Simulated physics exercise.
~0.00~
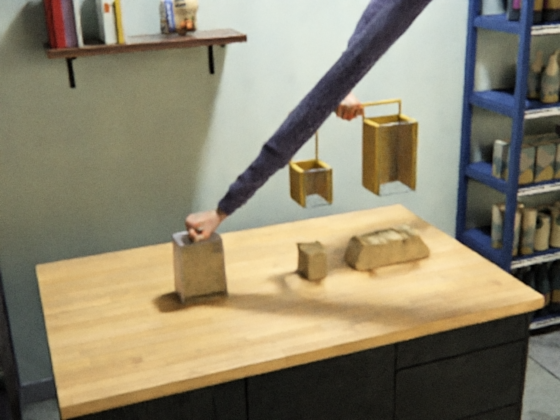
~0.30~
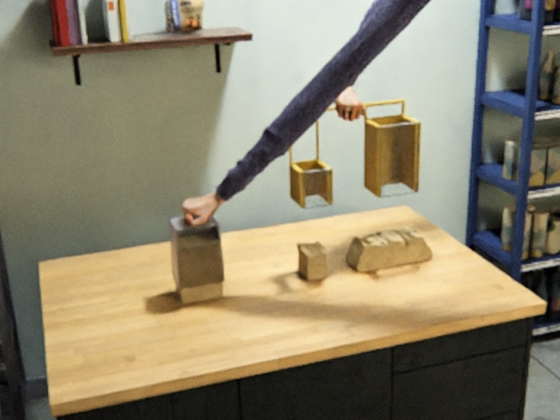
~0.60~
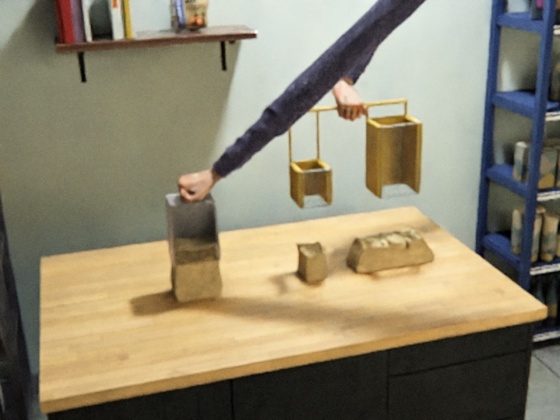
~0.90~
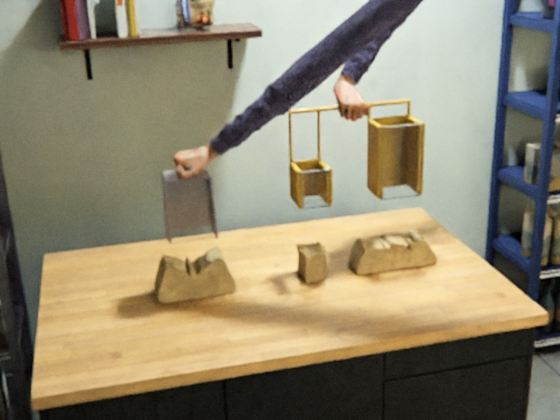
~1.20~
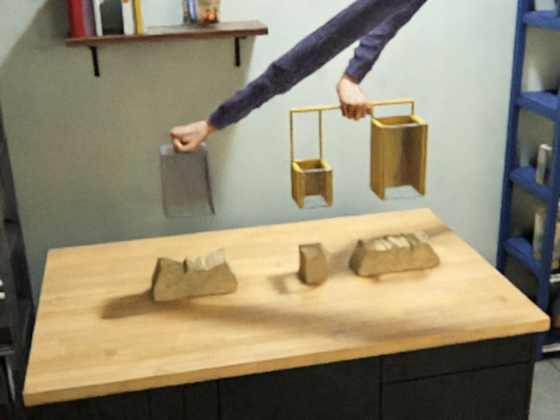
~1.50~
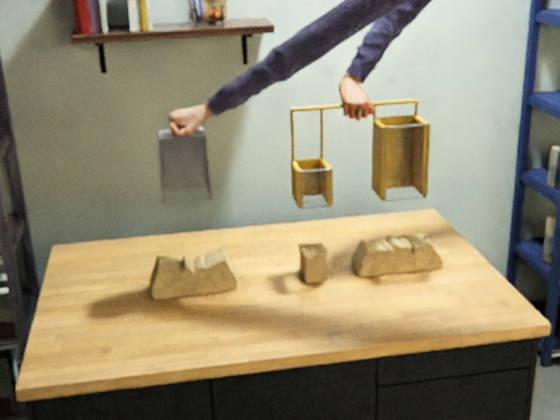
Tin mould being lifted straight up by a hand, leaving a damp sand block that slumps into a low, jagged-topped mound.
